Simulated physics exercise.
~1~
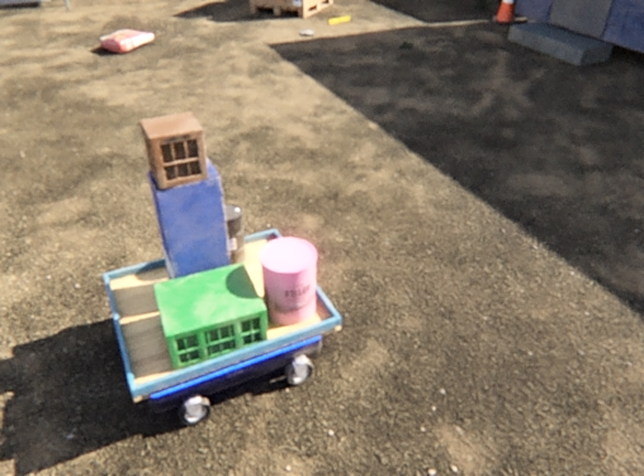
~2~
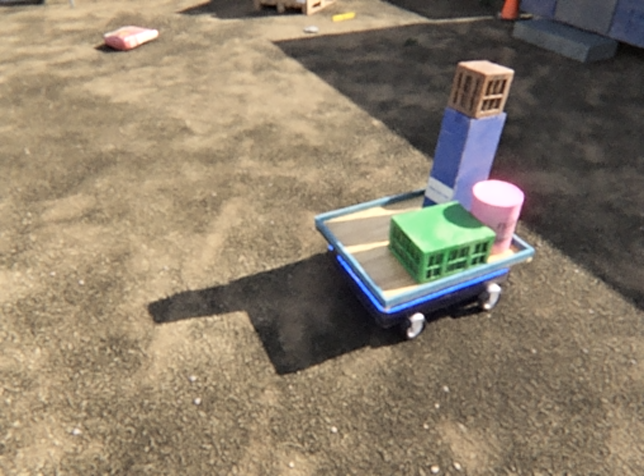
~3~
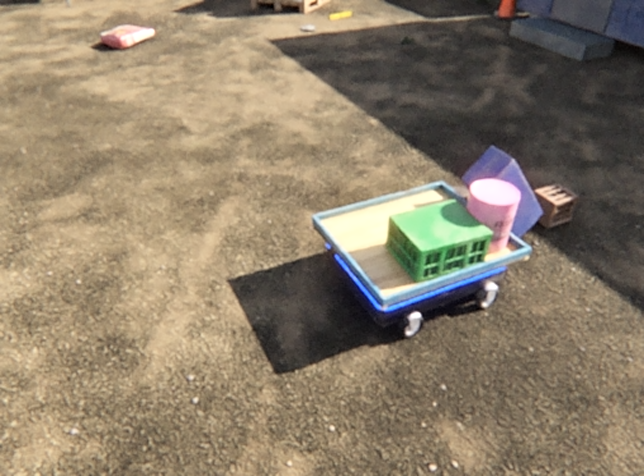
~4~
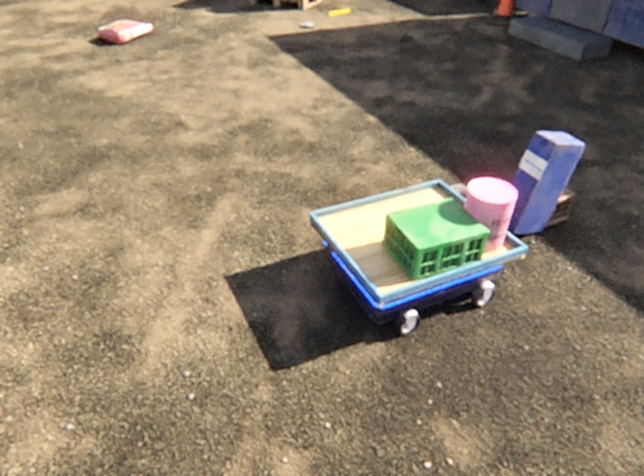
On a sunlit stretch of rough paved ground, a small blue cart carries a green crate, a pink pail, a dark canister and a tall blue box with a brown crate on top. The cart rolls to the right, its load still aboard and the brown crate still perched high. Then the blue box topples over the far right side, and the brown crate lands on the ground beyond. The box comes to rest upended beside the brown crate. The cart stands still at the end, with the green crate and pink pail still on its deck.
